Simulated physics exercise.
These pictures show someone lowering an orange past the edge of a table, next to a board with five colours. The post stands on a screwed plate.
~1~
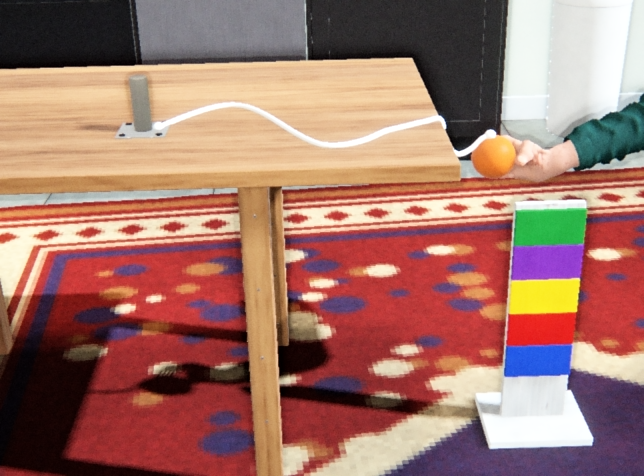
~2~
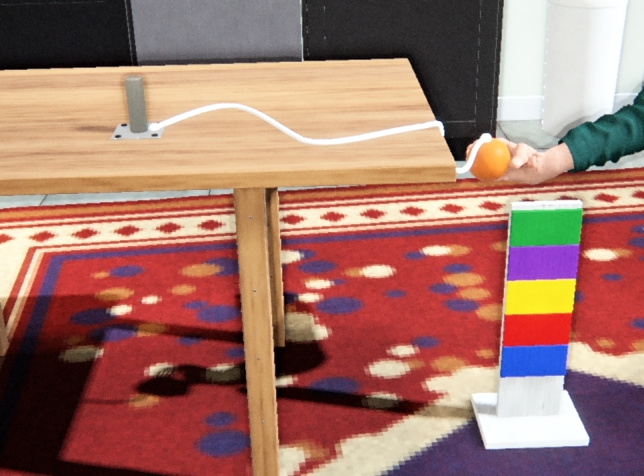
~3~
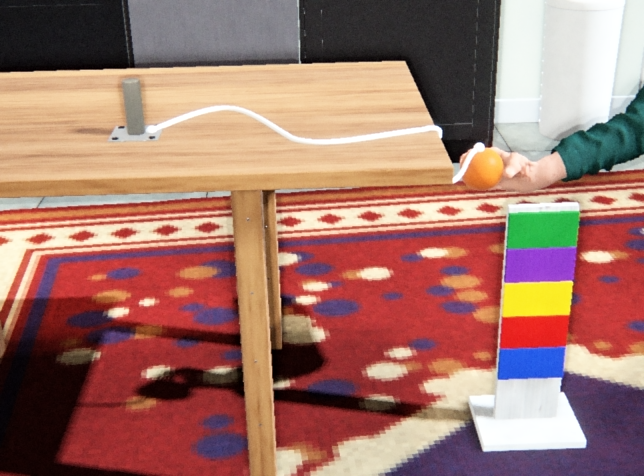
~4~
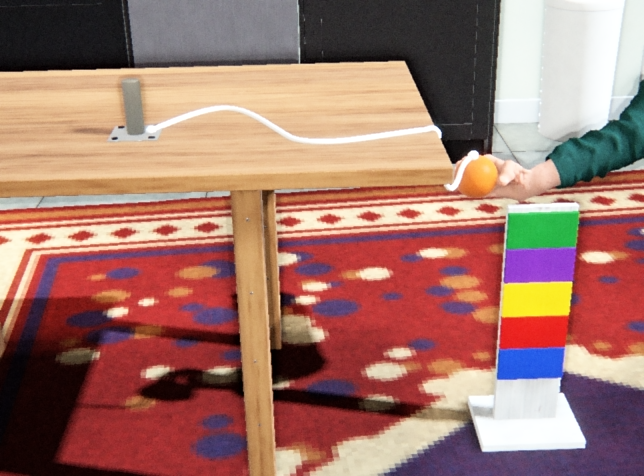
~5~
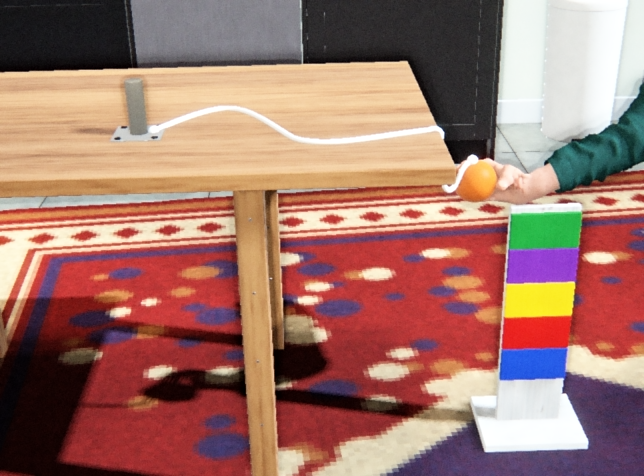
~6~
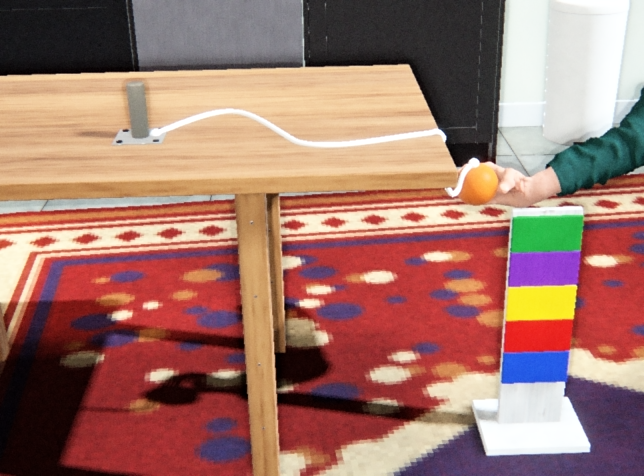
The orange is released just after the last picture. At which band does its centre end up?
Its middle rests at the red band.
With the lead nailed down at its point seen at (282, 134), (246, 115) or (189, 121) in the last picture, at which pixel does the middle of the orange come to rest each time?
Near (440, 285), (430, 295) and (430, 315).
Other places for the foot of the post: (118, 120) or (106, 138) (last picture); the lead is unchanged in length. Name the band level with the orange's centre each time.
It would be yellow; yellow.
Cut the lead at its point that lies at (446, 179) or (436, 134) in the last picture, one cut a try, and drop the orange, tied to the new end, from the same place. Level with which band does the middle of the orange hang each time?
It would be purple; green.
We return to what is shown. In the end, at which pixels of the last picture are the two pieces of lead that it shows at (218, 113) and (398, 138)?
About (247, 130), and the other about (434, 174).
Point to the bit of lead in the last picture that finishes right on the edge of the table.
It lies at about (346, 145).
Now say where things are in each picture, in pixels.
Orange (493, 157); green (551, 228); purple (547, 264); yellow (544, 297); red (541, 330); blue (539, 362), in the first picture.
Orange (488, 159); lead through (182, 117) (252, 111) (290, 133) (370, 137) (441, 139), in the second picture.
Orange (482, 169), in the third picture.
Orange (476, 176); lead through (179, 120) (249, 114) (287, 136) (375, 137) (439, 153), in the fourth picture.
Orange (475, 181), in the fifth picture.
Orange (476, 184); lead through (183, 123) (253, 117) (291, 139) (379, 141) (443, 157), in the sixth picture.
A little later, orange near (398, 331); level with red.
Next, orange near (444, 332); level with red.
When it is over, orange near (427, 333); level with red. The red one.
